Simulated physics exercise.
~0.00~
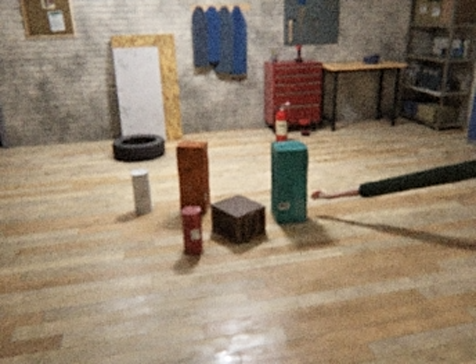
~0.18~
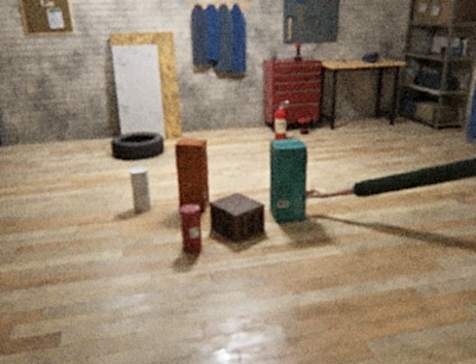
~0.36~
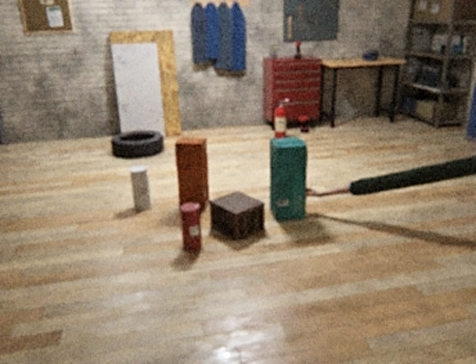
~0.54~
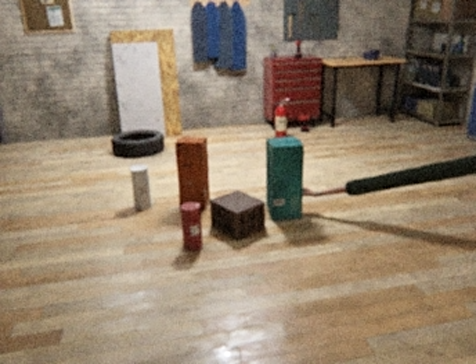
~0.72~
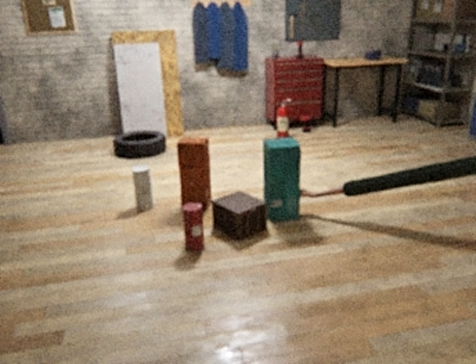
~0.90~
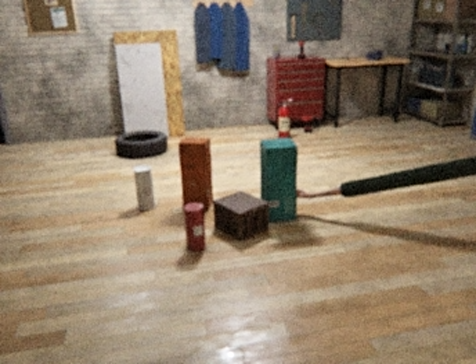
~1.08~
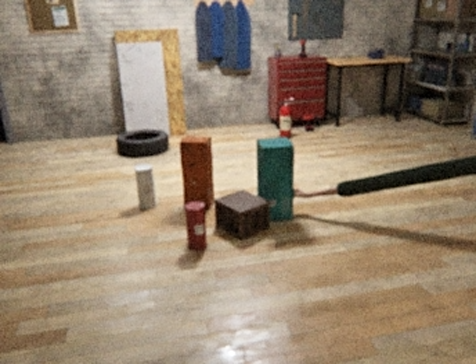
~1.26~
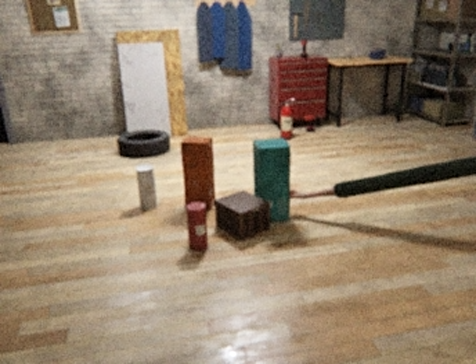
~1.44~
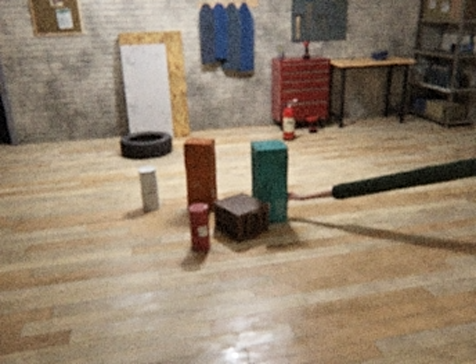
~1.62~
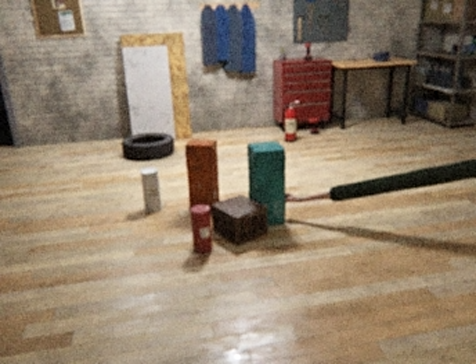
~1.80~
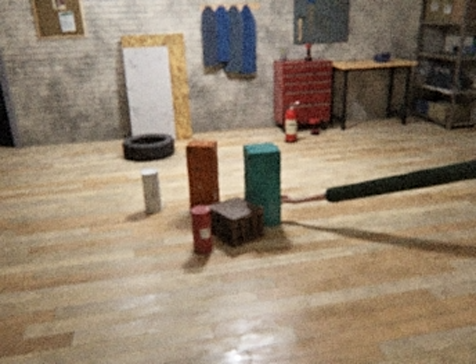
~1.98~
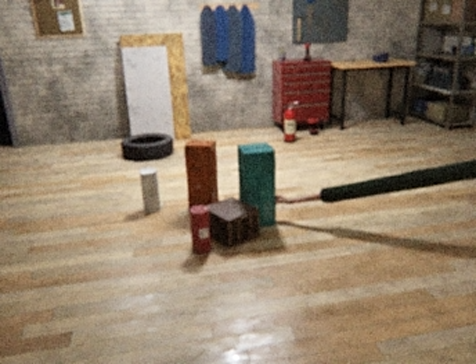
A turquoise box was slowly pushed left across a wooden floor by a dark-sleeved arm reaching in from the right, edging closer to an orange box and brown crate, and it was still upright at the end while the canisters nearby stayed put.
